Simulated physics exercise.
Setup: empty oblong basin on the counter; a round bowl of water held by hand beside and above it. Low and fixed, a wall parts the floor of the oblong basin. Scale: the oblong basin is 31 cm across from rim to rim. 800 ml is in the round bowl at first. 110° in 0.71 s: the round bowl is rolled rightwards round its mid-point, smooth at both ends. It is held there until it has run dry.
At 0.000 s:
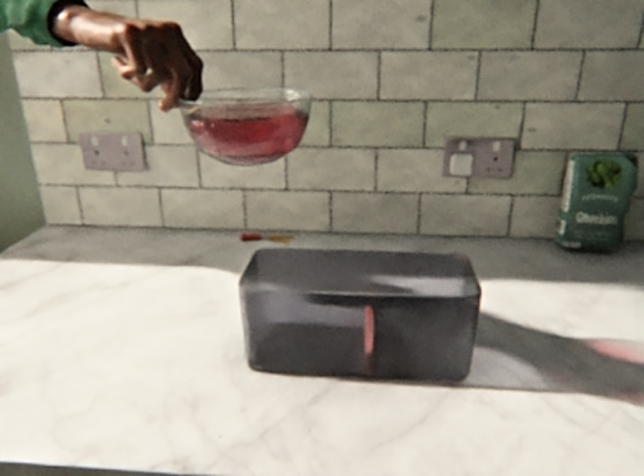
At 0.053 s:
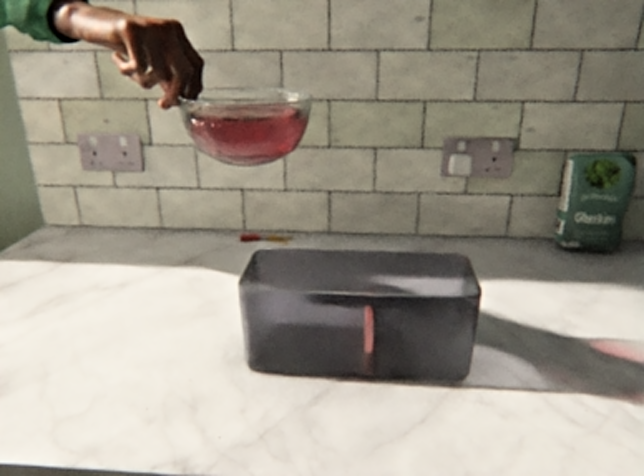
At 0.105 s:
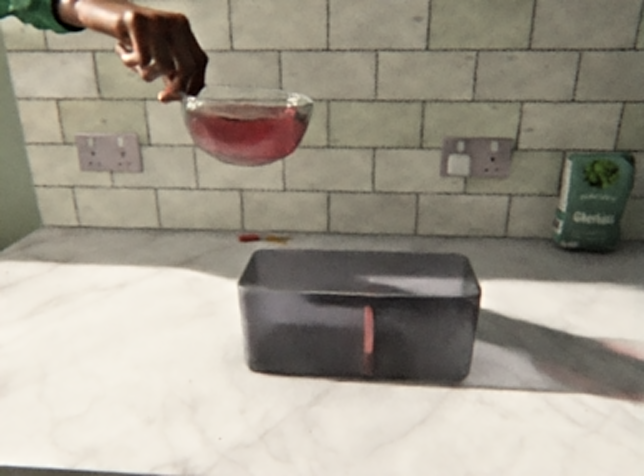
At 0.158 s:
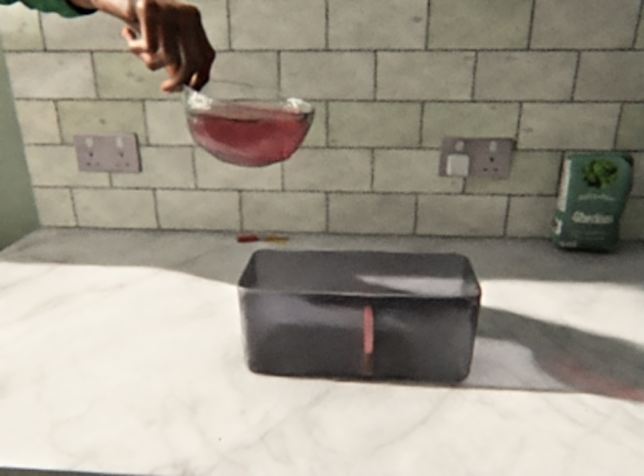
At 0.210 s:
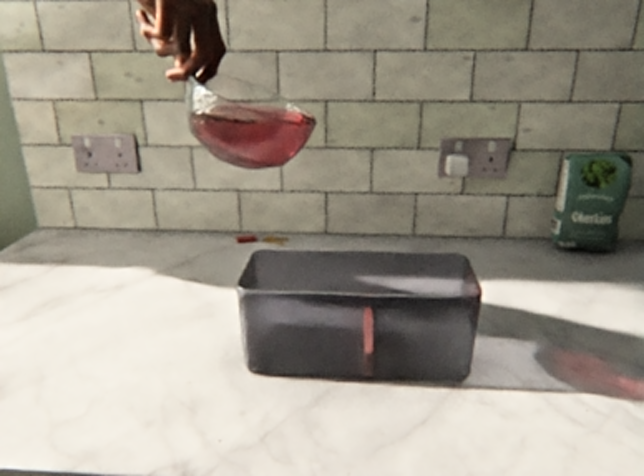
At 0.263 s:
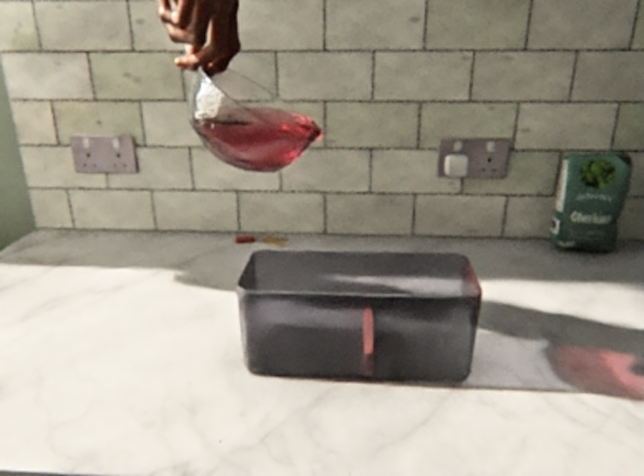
A brown-skinned hand in a green sleeve, reaching in from the upper left, tilts a clear glass bowl of red liquid rightwards, slowly at first and then more steeply, until the liquid reaches its lowered right rim. Below is a dark grey oblong basin with an upright reddish strip on its front, on a sunlit white marble counter. The still camera looks slightly down towards pale green tiles, two sockets and a green packet at right.
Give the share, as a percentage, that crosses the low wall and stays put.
Around 36 %.
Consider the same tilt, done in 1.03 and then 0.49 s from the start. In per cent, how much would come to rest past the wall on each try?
Try 1: 45 %; try 2: 30 %.
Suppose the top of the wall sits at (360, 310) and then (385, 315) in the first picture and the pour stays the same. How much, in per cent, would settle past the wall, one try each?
Around 45 and 10 percent, in that order.
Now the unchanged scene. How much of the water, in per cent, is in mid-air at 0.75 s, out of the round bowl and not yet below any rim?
Estimated airborne part: Roughly 7 per cent.
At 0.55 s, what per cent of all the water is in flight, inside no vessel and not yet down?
About 54 per cent.
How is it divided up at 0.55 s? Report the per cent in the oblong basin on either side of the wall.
I'd say some 12 on the left and some 18 on the right.
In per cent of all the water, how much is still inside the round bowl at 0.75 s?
What remains is about 0 percent of it all.
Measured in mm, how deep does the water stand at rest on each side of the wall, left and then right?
On the left it stands about 24 mm, on the right about 18 mm.
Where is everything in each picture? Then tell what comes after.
In the first picture, it leans 0°; its right rim is at (310, 98); the water meets the walls at (189, 111) and (308, 113); the oblong basin's rim runs from (247, 268) to (474, 275); the wall's top is at (370, 328).
In the second picture, it leans 2°; its right rim is at (310, 99); the water meets the walls at (189, 110) and (307, 113).
In the third picture, it leans 6°; its right rim is at (312, 104); the water meets the walls at (189, 109) and (308, 115).
In the fourth picture, it leans 13°; its right rim is at (314, 113); the water meets the walls at (191, 108) and (311, 118).
In the fifth picture, it leans 22°; its right rim is at (315, 124); the water meets the walls at (193, 109) and (314, 119).
In the sixth picture, it leans 33°; its right rim is at (314, 138); the water meets the walls at (196, 111) and (314, 129); 4 per cent is over the edge.
Then, 0.55 s in, the tilt is 96° and 16 per cent is still to pour, 12 is left of the wall and 18 right of it.
Then, 0.75 s in, the tilt is 110° and 0 per cent is still to pour, 58 is left of the wall and 35 right of it.
Then, 0.97 s in, the tilt is 110° and 0 per cent is still to pour, 61 is left of the wall and 35 right of it.
Then, 1.21 s in, the tilt is 110° and 0 per cent is still to pour, 61 is left of the wall and 36 right of it.
Finally, 61 per cent lies left of the wall, 36 right of it and 4 outside.
